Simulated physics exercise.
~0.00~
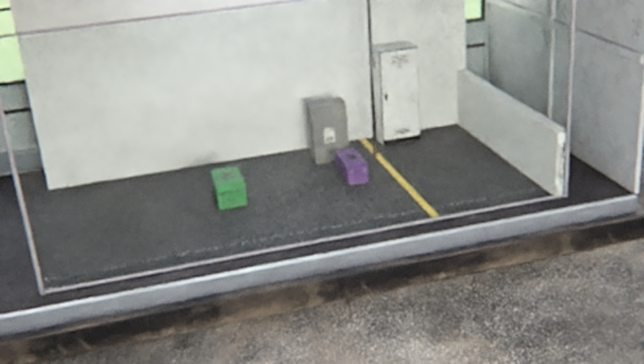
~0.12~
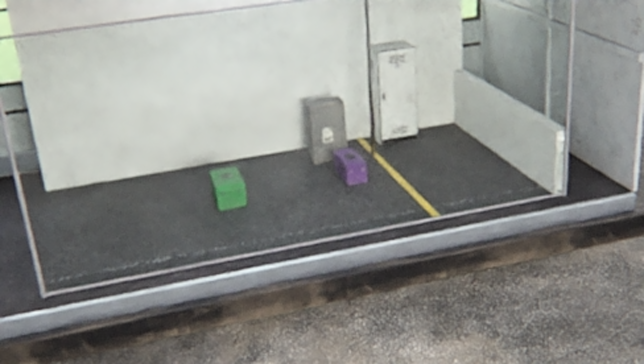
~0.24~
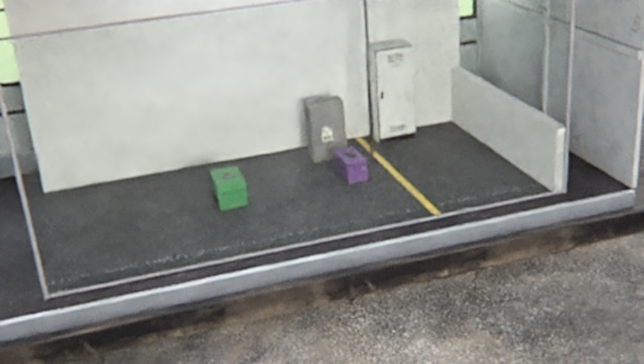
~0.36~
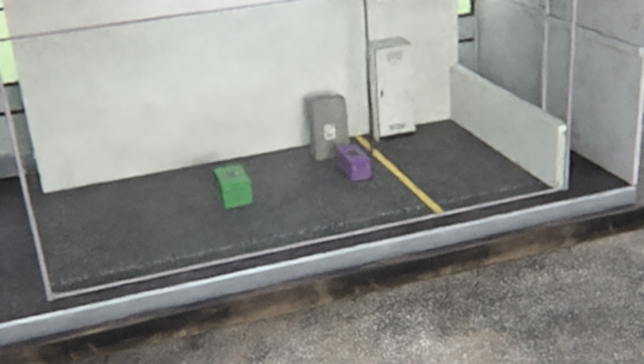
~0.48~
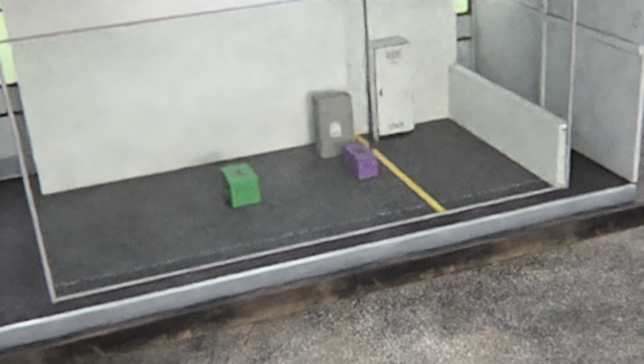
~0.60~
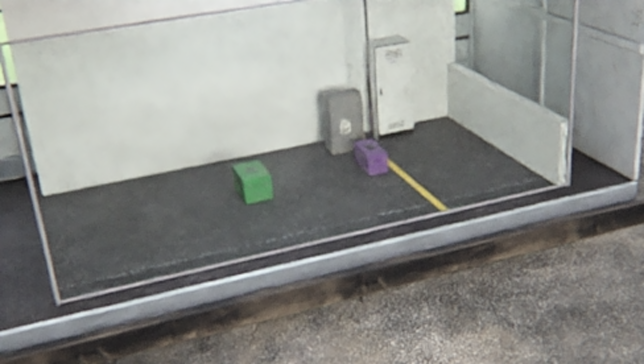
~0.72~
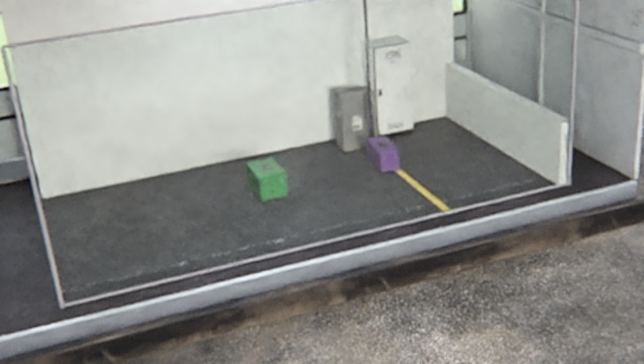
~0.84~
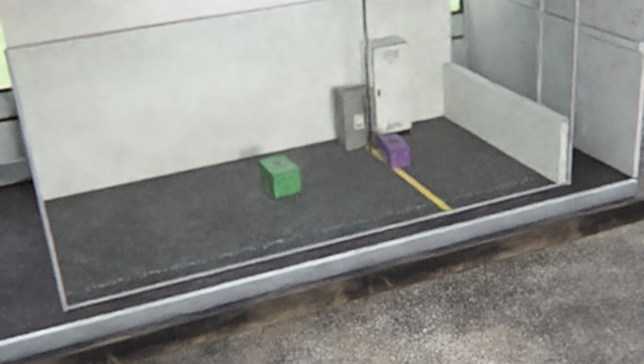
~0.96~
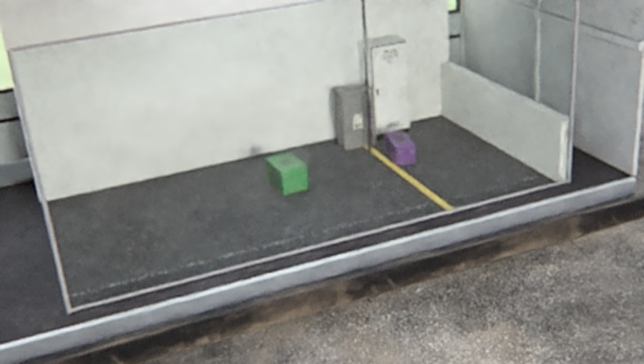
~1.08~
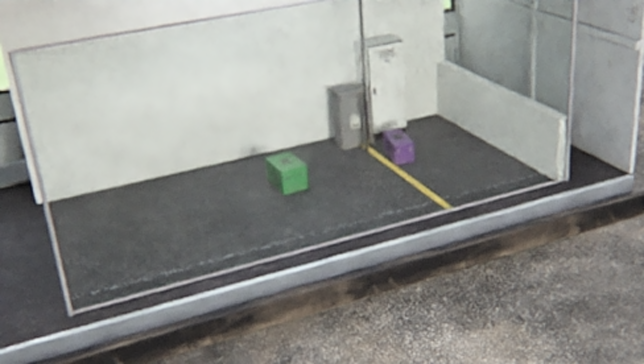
In a grey-walled bay, two small boxes and a tall grey box slide right, only the purple one crossing the yellow line.
